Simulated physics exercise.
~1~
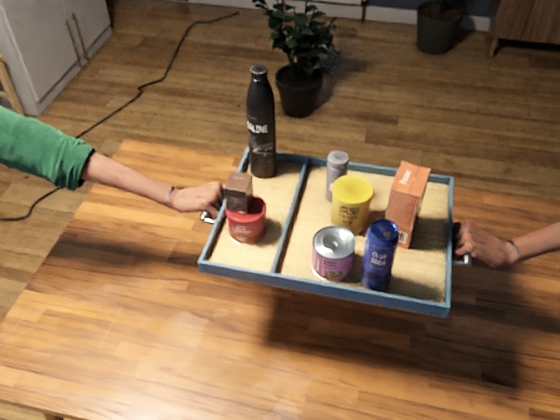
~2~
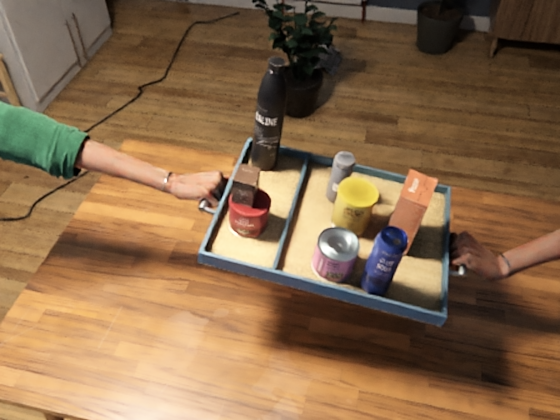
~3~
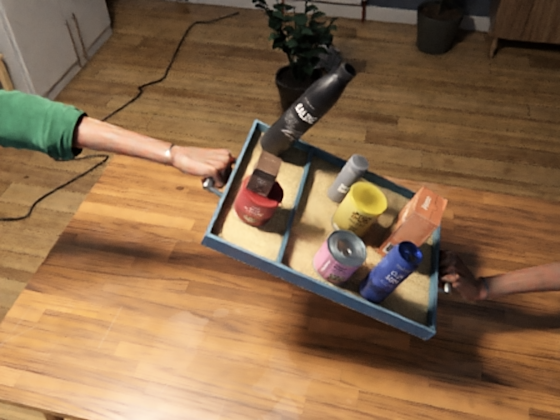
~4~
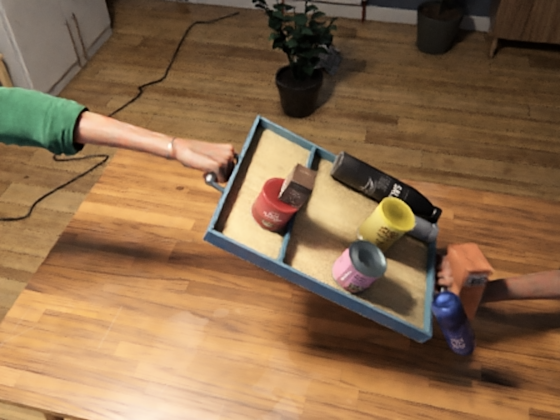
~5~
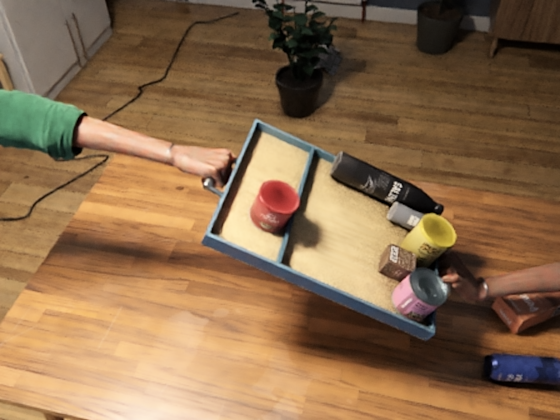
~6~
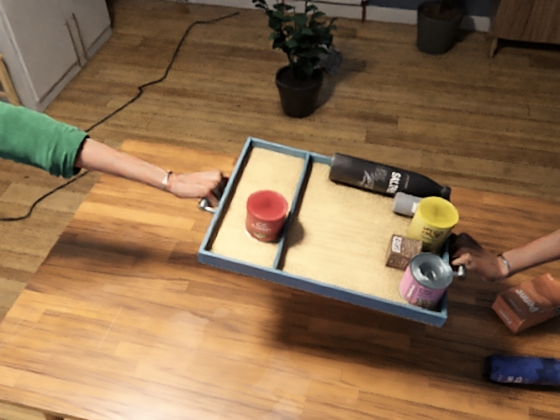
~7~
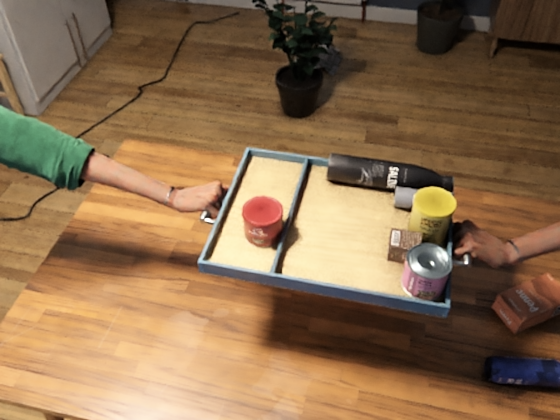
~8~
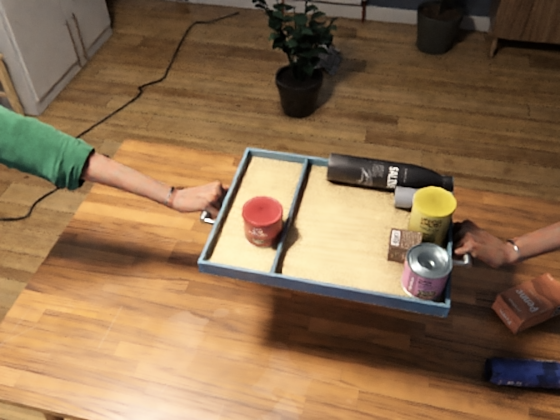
The video shows two hands tilting a divided tray of containers down to the right; a black bottle topples, a blue can and orange carton fall off, other items slide right, and the tray levels with the red tub still left of the divider.
